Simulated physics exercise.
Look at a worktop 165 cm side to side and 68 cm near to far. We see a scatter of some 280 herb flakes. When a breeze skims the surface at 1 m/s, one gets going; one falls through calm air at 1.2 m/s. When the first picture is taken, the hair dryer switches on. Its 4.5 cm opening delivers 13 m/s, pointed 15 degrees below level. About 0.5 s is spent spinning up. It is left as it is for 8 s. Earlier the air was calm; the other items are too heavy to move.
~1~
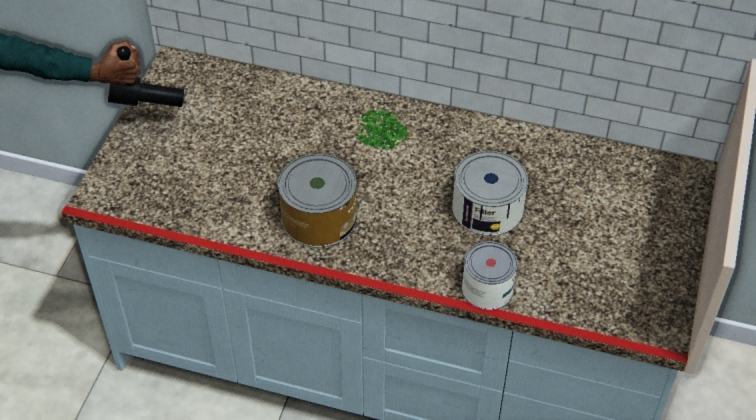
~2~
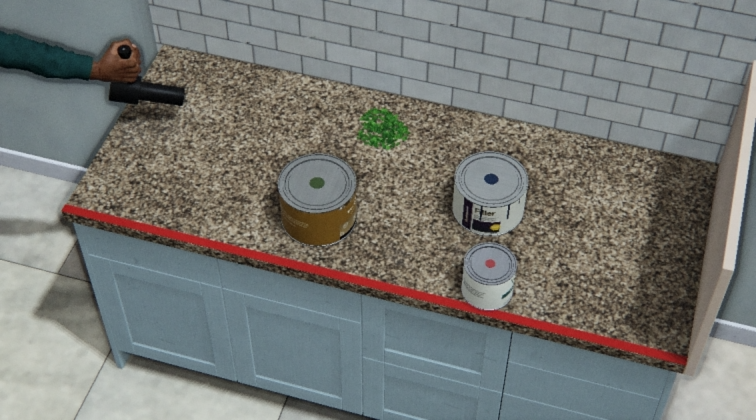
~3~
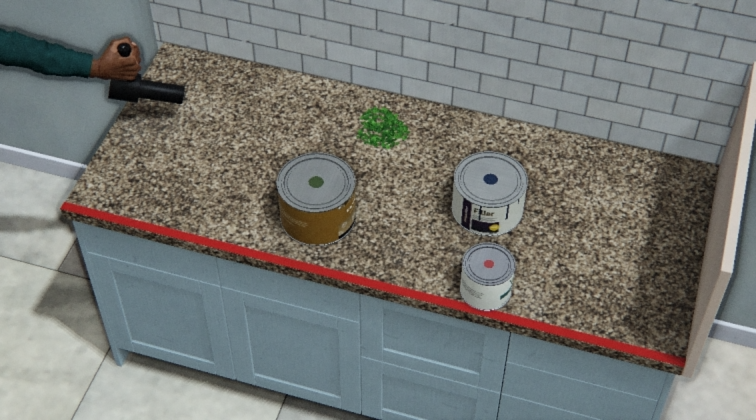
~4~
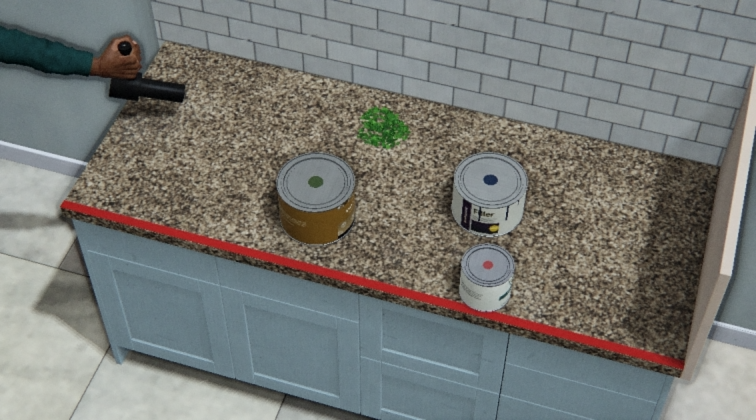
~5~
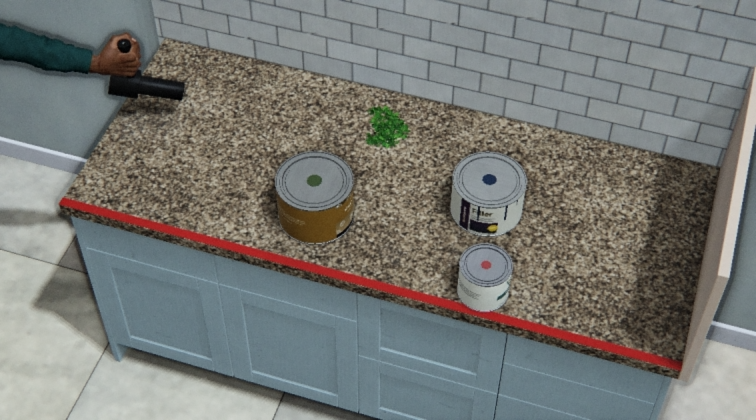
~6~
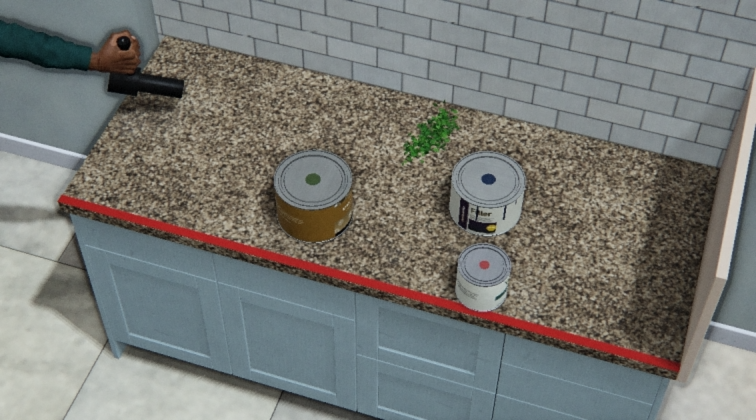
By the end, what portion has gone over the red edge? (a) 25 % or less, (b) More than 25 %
b, more than 25 %.
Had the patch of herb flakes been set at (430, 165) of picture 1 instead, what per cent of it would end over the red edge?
Share at the end: Near 90 %.
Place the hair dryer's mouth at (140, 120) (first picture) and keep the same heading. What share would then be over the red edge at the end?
In that case some 70 per cent.
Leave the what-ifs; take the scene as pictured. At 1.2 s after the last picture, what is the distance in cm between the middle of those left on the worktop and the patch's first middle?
Measured offset: Approx. 95 cm.
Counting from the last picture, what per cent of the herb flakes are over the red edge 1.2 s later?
Near 40 %.
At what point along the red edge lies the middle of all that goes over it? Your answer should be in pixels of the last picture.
Somewhere about (663, 368).
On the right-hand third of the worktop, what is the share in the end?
Roughly 5 in a hundred.
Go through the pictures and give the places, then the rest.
In the first picture, the middle of the herb flakes is near (383, 130), none has stirred yet and the mouth of the hair dryer is at (183, 98).
In the second picture, the middle of the herb flakes is near (385, 127), none has stirred yet and the red edge is centred on (358, 285).
In the third picture, the middle of the herb flakes is near (385, 126), none has stirred yet, the top of a large tin is at (316, 182) and the top of a large tin is at (491, 179).
In the fourth picture, the middle of the herb flakes is near (385, 126) and none has stirred yet.
In the fifth picture, the middle of the herb flakes is near (384, 127), the farthest in sight from the hair dryer is at (408, 131) and about 15 % have left their places.
In the sixth picture, the middle of the herb flakes is near (433, 134), the farthest in sight from the hair dryer is at (457, 128) and all have left their places.
Then, 1.2 s after the last picture the count stands so, 39 % are over the red edge; the middle of those still in play is near (693, 282).
Then, 2.1 s after the last picture the count stands so, 85 % are over the red edge; the middle of those still in play is near (650, 230).
Then, 4.0 s after the last picture the count stands so, 91 % are over the red edge.
Then, 7.6 s after the last picture, at the end, 95 % are over the red edge.
